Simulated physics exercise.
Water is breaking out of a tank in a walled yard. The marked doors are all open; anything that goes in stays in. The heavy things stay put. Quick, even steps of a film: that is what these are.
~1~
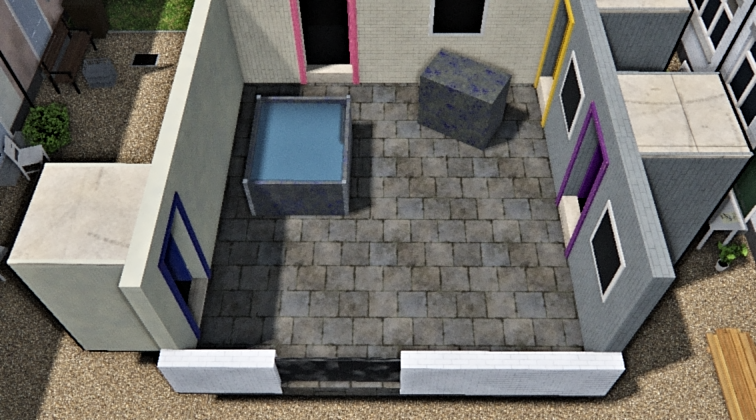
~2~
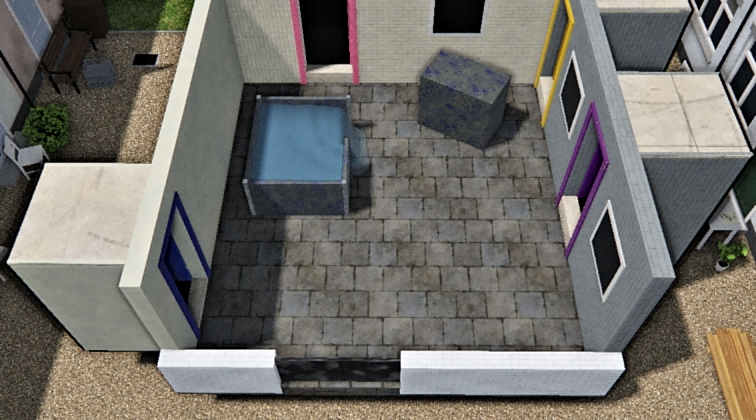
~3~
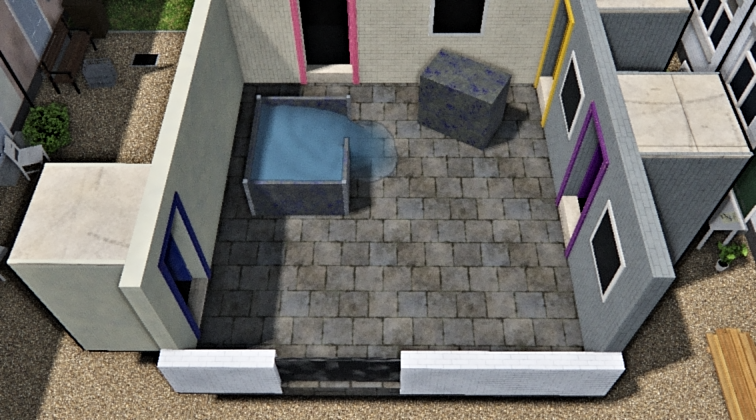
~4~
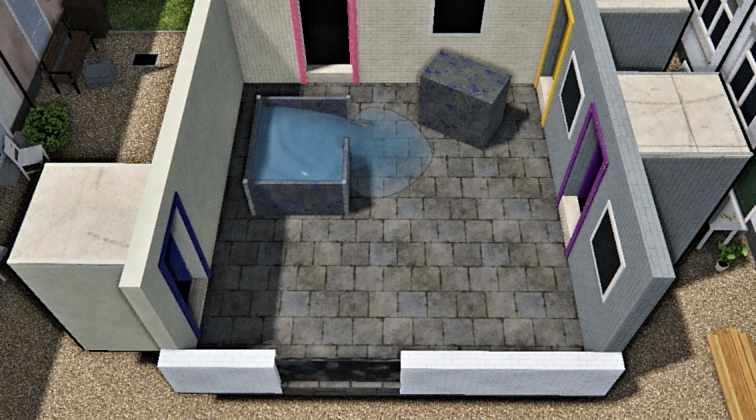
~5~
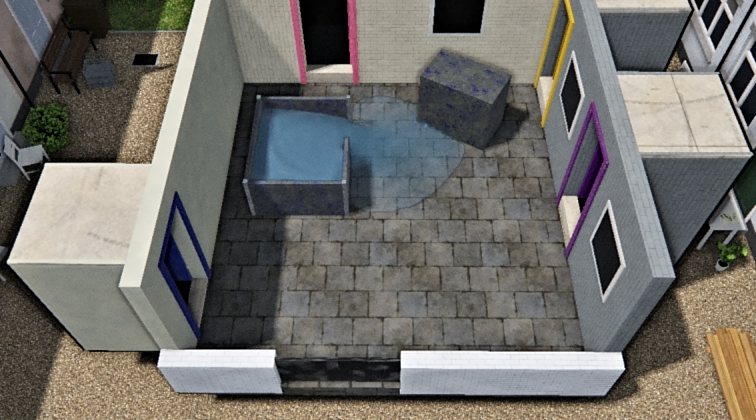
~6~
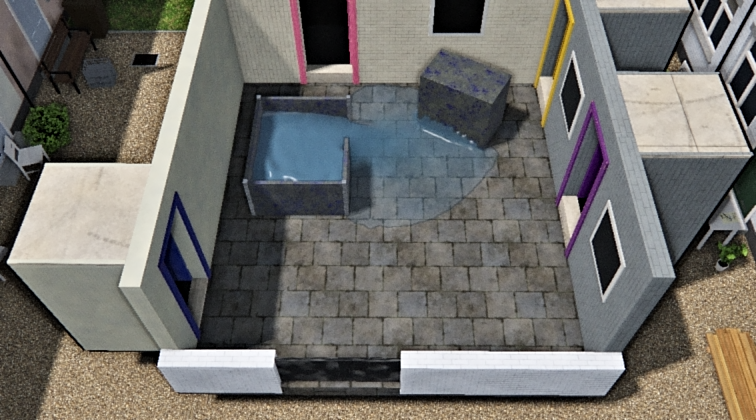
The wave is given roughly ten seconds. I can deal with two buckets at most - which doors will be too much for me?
Outcome: The blue door is going to let through more than allowed; the yellow door is going to let through no more than allowed; the purple door is going to let through no more than allowed; the pink door is going to let through no more than allowed.
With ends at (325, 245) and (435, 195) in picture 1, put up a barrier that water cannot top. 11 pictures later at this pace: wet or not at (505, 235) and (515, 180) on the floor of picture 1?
As listed: Under water, covered.
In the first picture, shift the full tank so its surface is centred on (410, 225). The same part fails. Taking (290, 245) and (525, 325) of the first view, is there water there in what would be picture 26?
The first spot is left dry, the second inundated.
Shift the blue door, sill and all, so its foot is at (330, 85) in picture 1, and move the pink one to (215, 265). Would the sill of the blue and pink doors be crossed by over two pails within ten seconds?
Taking them in turn, the blue door remains below the limit and the pink door remains below the limit.
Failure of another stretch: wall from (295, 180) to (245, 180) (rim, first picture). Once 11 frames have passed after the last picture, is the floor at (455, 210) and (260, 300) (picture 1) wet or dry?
Log: Point 1 unreached; point 2 inundated.
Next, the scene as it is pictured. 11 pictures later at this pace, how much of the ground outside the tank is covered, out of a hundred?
Near 40 in a hundred.
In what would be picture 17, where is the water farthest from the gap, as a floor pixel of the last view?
The wet edge reaches furthest near (577, 349).
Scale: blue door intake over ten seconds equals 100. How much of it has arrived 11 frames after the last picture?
My estimate: Close to 0 per cent.
A moment on, water covers 30 % of the floor; the blue door not reached, the yellow door not reached, the purple door not reached, the pink door not reached.
Next, water covers 40 % of the floor; the blue door not reached, the yellow door wet at the sill, nothing in, the purple door wet at the sill, nothing in, the pink door wet at the sill, nothing in.
Then, water covers 55 % of the floor; the blue door not reached, the yellow door wet at the sill, nothing in, the purple door wet at the sill, nothing in, the pink door wet at the sill, nothing in.
Later, water covers 90 % of the floor; the blue door under two buckets in, the yellow door wet at the sill, nothing in, the purple door wet at the sill, nothing in, the pink door wet at the sill, nothing in.
In the end, water covers 100 % of the floor; the blue door over two buckets in, the yellow door wet at the sill, nothing in, the purple door wet at the sill, nothing in, the pink door wet at the sill, nothing in.
